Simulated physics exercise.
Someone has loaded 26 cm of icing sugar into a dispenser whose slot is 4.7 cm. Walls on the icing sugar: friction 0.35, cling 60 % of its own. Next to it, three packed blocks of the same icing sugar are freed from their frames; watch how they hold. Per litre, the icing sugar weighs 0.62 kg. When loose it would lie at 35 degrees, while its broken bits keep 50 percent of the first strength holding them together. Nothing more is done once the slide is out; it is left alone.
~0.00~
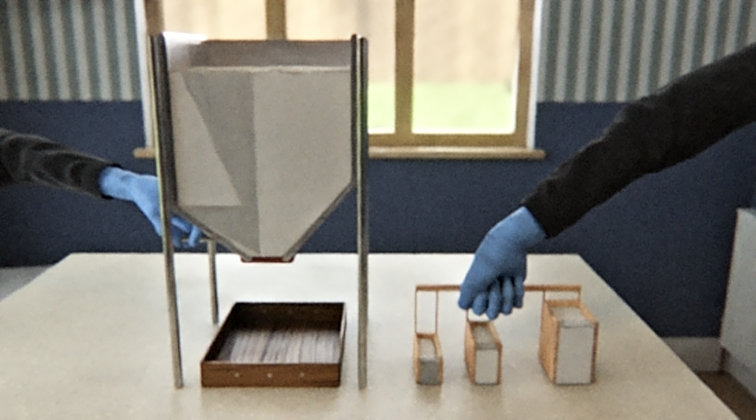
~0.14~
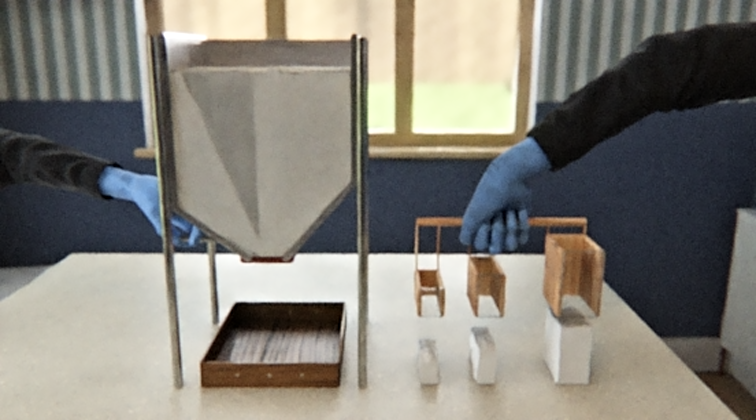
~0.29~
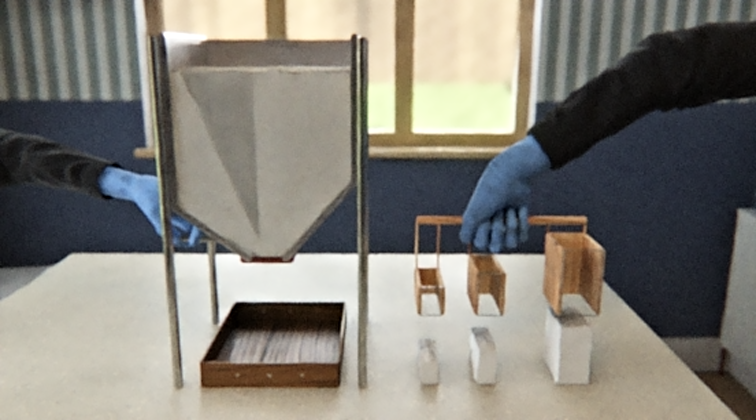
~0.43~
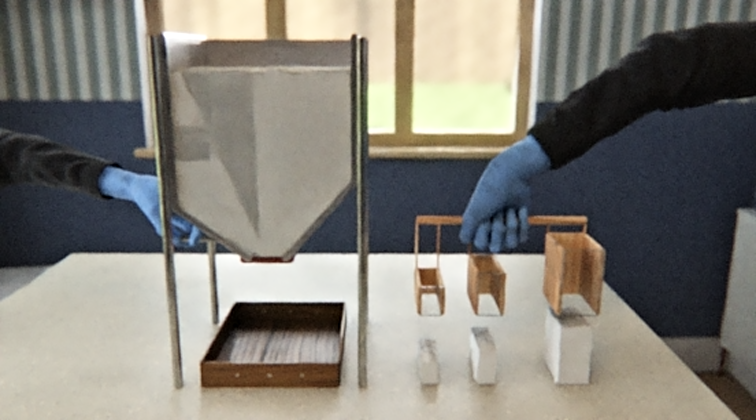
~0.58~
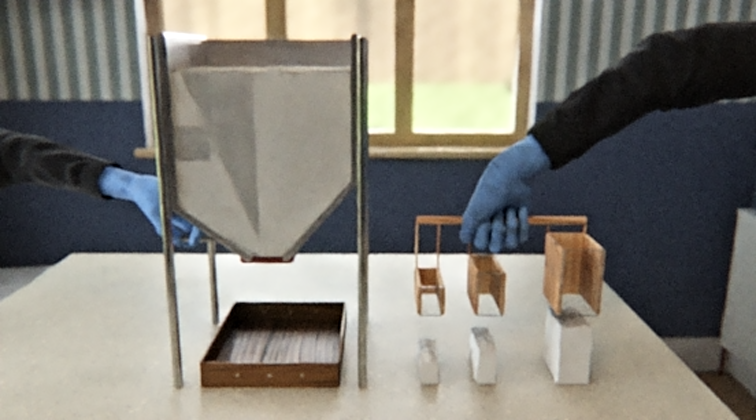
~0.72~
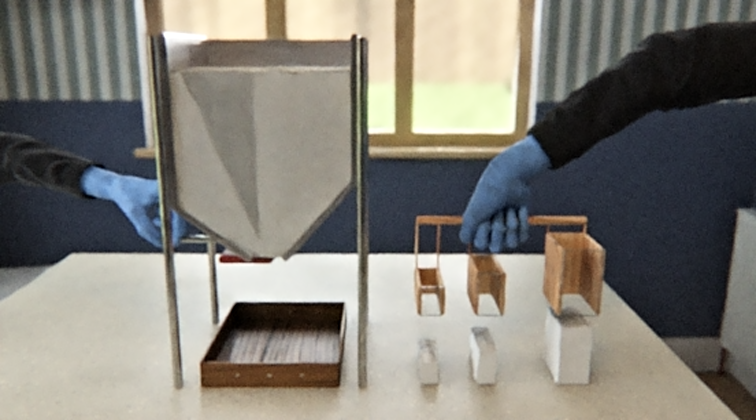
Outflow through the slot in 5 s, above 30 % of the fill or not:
Not above.
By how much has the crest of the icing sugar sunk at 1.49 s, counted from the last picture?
Around 0.0 cm.
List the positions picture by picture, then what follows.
End of the slide at (250, 260), not yet moved; top of the icing sugar at (301, 72); blocks stand 3.6 cm, 5.7 cm, 9.3 cm (left to right), in the first picture.
End of the slide at (250, 260), not yet moved; top of the icing sugar at (301, 72); blocks stand 3.6 cm, 5.7 cm, 9.3 cm (left to right), in the second picture.
End of the slide at (250, 260), not yet moved; top of the icing sugar at (301, 72); blocks stand 3.6 cm, 5.7 cm, 9.3 cm (left to right), in the third picture.
End of the slide at (250, 260), not yet moved; top of the icing sugar at (301, 72); blocks stand 3.6 cm, 5.7 cm, 9.3 cm (left to right), in the fourth picture.
End of the slide at (250, 260), not yet moved; top of the icing sugar at (301, 72); blocks stand 3.6 cm, 5.7 cm, 9.3 cm (left to right), in the fifth picture.
End of the slide at (229, 261), moved 3.1 cm; top of the icing sugar at (292, 72); blocks stand 3.6 cm, 5.7 cm, 9.3 cm (left to right), in the sixth picture.
After 1.07 s, 0 % has run out.
After 1.49 s, 0 % has run out.
After 1.90 s, 0 % has run out.
After 2.32 s, 0 % has run out.
After 5.62 s, at the end, 0 % has run out.
